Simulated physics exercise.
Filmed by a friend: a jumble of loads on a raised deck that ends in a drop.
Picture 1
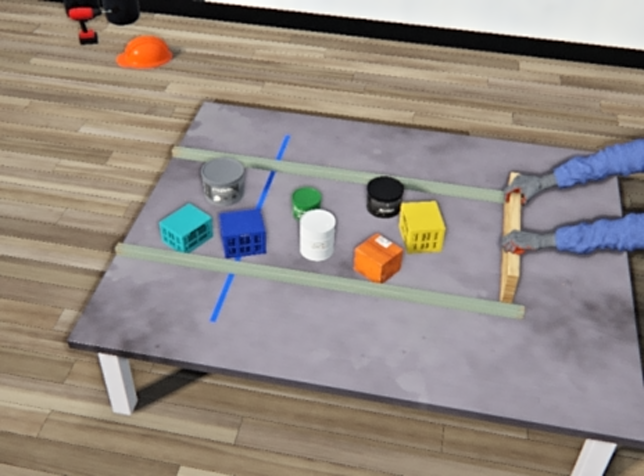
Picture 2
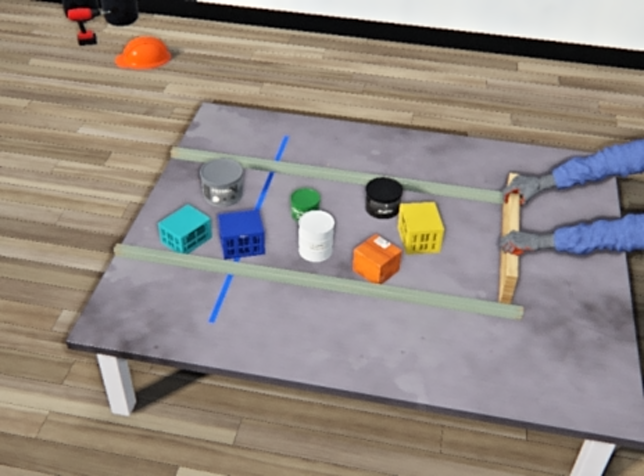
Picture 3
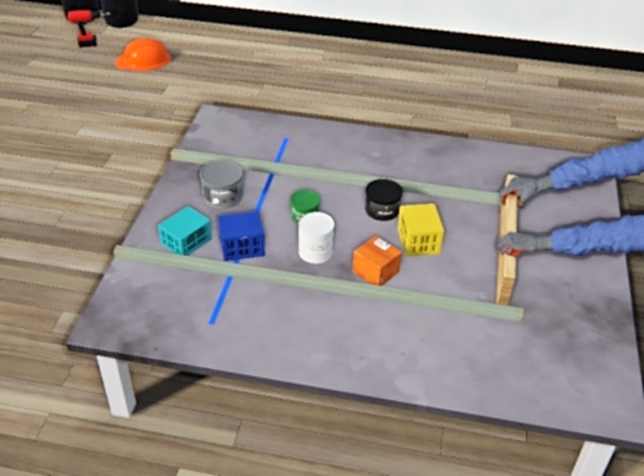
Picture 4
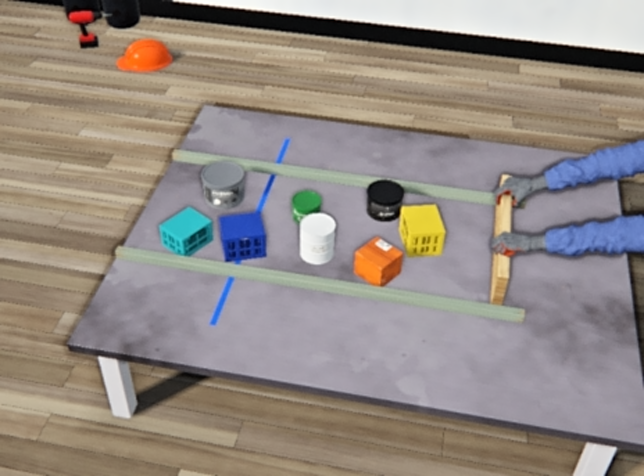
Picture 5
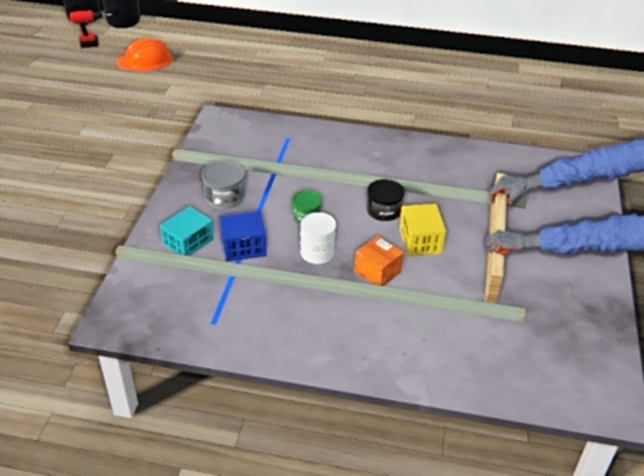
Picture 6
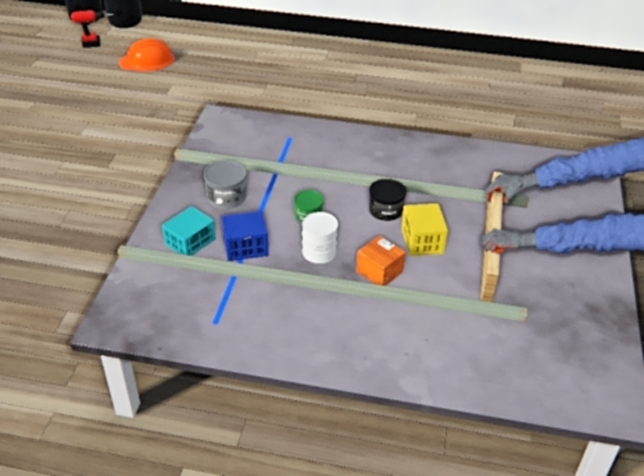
A grey table on a wood-plank floor is seen from above at an angle, with an orange hard hat behind it. Between two pale green rails sit turquoise, blue and yellow crates, an orange parcel, and grey, green, white and black pails, with blue tape crossing at left. Two gloved, blue-sleeved hands slide a wooden plank slowly a short way left, while the objects stay put and the view shifts very slightly.
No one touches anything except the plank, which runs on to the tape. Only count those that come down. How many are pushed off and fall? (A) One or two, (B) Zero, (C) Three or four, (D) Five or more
The answer is B.
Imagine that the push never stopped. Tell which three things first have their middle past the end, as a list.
The turquoise crate comes first, followed by the grey pail and then the blue crate.
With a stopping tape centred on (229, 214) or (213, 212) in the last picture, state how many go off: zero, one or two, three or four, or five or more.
For the first place I'd say none at all, and for the second 1 or 2.
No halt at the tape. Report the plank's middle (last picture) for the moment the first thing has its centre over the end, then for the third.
First about (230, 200), next about (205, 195).
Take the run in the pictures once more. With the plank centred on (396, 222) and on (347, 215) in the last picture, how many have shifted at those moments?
At the first place 3, at the second 5.
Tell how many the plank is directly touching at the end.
It adds up to 3.
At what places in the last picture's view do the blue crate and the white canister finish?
First (186, 233), then (228, 221).
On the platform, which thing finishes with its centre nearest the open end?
It's the turquoise crate.
Early on, none off yet; turquoise crate at rest near (189, 232); grey pail at rest near (226, 184); blue crate at rest near (245, 236).
A while later, none off yet; turquoise crate travelled a little near (178, 230); grey pail at rest near (226, 184); blue crate travelled about its own width near (218, 237).
Finally, the number that fall off is zero.
